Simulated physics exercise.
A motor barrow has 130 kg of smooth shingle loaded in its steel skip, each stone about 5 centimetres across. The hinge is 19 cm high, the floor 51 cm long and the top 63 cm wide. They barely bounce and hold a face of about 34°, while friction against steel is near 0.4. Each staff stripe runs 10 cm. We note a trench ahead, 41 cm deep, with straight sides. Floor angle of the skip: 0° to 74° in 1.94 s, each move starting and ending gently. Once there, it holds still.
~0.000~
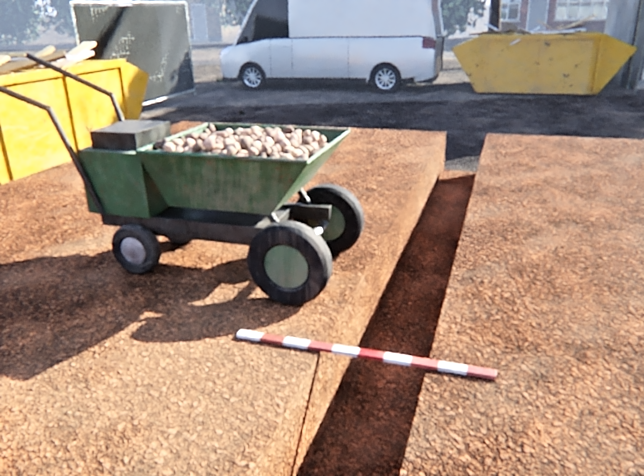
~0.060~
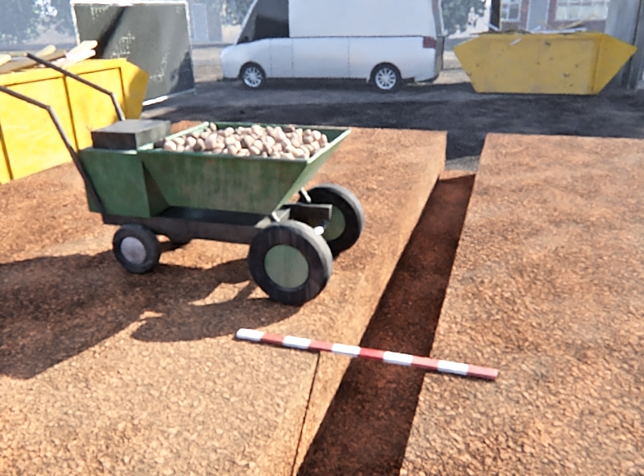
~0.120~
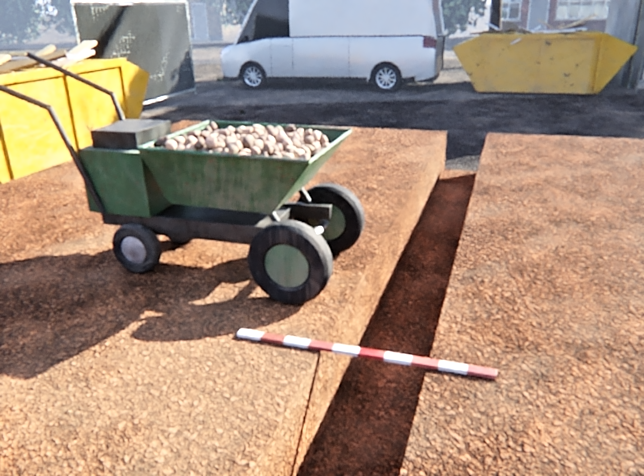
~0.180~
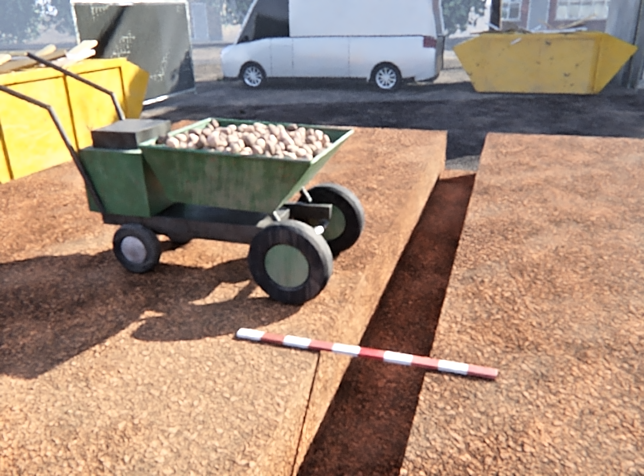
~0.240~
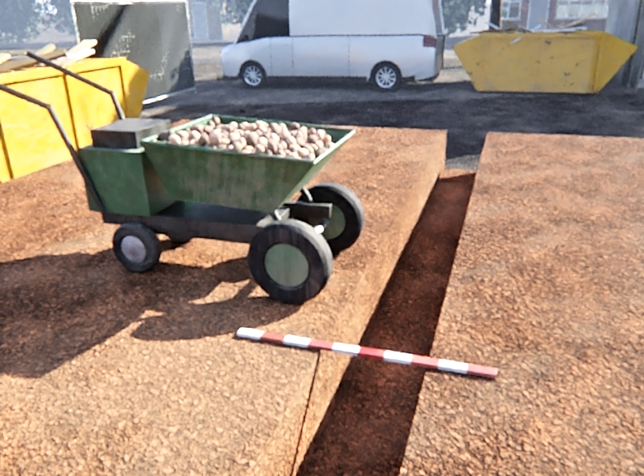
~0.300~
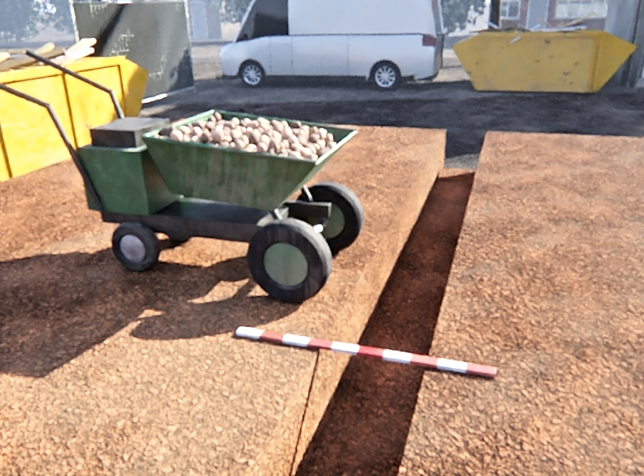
The green skip of a motor barrow, loaded with smooth stones, tilted very slightly, its back end rising a little, while the wheels stayed still beside a red-and-white staff and a straight-sided trench.
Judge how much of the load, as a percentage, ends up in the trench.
Around 45 %.
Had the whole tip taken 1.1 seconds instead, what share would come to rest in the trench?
Then some 35 per cent would.
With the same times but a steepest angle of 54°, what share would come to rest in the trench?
In that case some 55 per cent.
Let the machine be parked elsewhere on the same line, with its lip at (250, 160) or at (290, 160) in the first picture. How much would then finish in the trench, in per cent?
Some 100 and some 70 per cent, in that order.
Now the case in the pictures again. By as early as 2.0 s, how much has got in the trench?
Around 30 per cent of it.
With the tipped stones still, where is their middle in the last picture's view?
Middle at around (463, 287), I'd say.
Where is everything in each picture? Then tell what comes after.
The skip is at 0°, its lip at (307, 162); the top of the load is at (256, 135), in the first frame.
Lip at (308, 162), floor tilted 0°, highest stones at (249, 134); the stones move at 0.1 m/s on average, in the second frame.
Lip at (309, 162), floor tilted 1°, highest stones at (250, 133); the stones move at 0.1 m/s on average, in the third frame.
The skip is at 2°, its lip at (311, 163); the top of the load is at (252, 132); the stones move at 0.2 m/s on average, in the fourth frame.
The skip is at 3°, its lip at (314, 163); the top of the load is at (241, 129); the stones move at 0.2 m/s on average, in the fifth frame.
Lip at (316, 163), floor tilted 5°, highest stones at (223, 125); the stones move at 0.3 m/s on average, in the sixth frame.
After 1.5 s the floor is at 63°; 90 % in the skip, 9 % in the trench, 1 % past the trench; the foremost stones are at (452, 264).
After 2.0 s the floor is at 74°; 19 % in the skip, 32 % in the trench, 49 % past the trench; the foremost stones are at (624, 295).
After 2.4 s the floor is at 74°; 3 % in the skip, 41 % in the trench, 57 % past the trench; the foremost stones are past the picture's edge.
After 4.3 s the floor is at 74°; 0 % in the skip, 45 % in the trench, 55 % past the trench; the foremost stones are past the picture's edge.
